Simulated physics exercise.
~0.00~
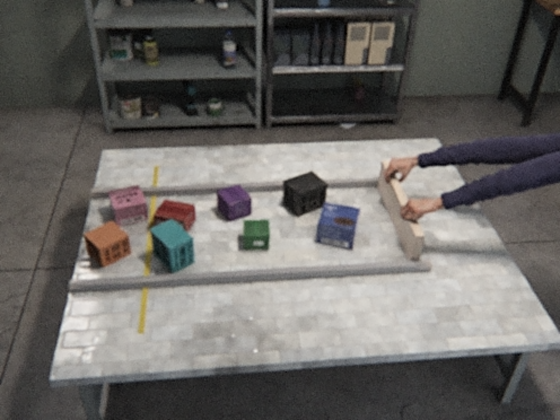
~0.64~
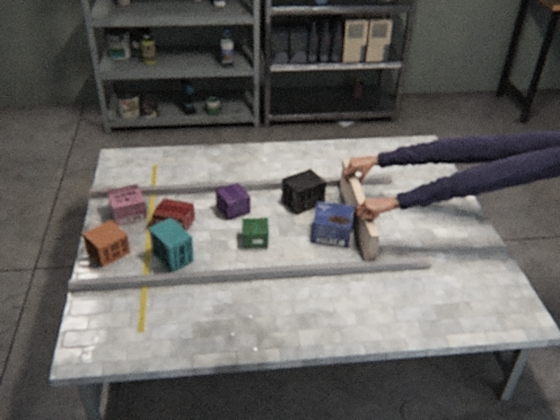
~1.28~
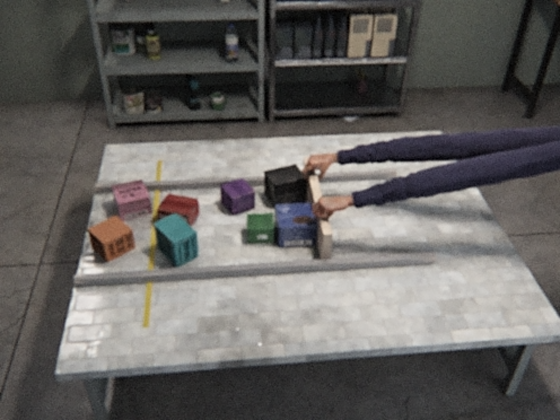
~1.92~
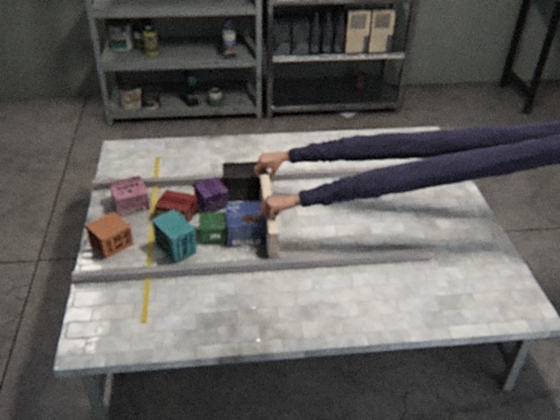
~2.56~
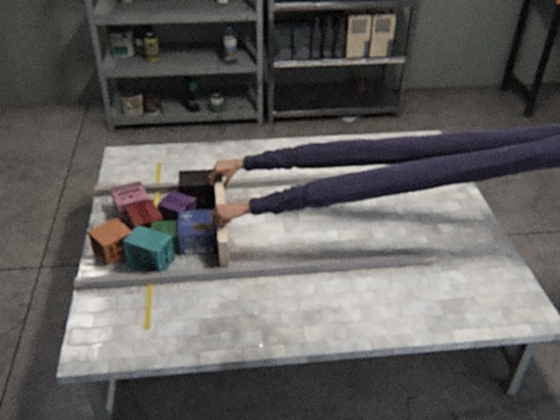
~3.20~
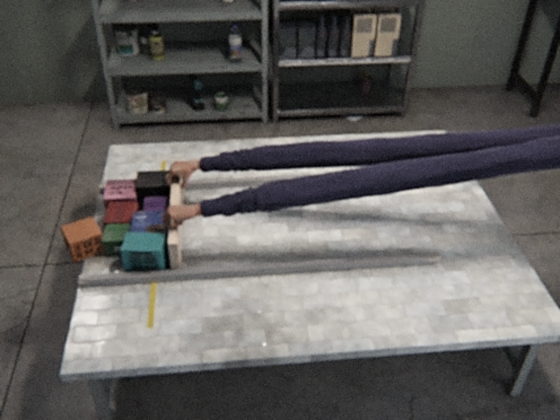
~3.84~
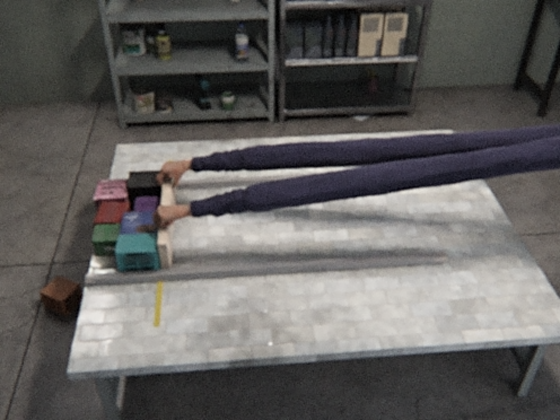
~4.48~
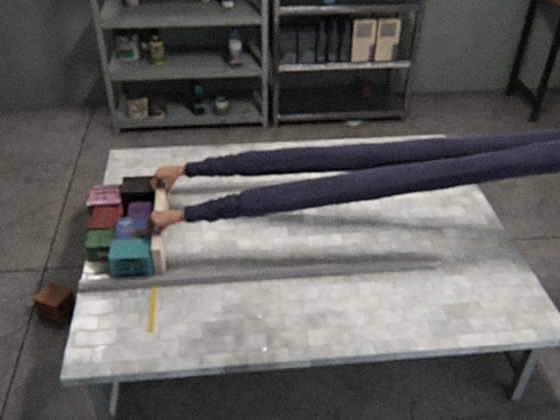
The clip opens on a pale tiled table with colourful boxes scattered between two low rails, while two hands in dark sleeves hold an upright plank at the right. The hands slide the plank left, and it meets the blue box and the black crate and pushes them along. The green and purple boxes are soon swept up too, and the group closes in on the turquoise, red, pink and orange ones. As the cluster packs together at the left edge, the orange crate tips off. The plank stops near the yellow tape, with the orange crate on the floor and the others still bunched on the table.
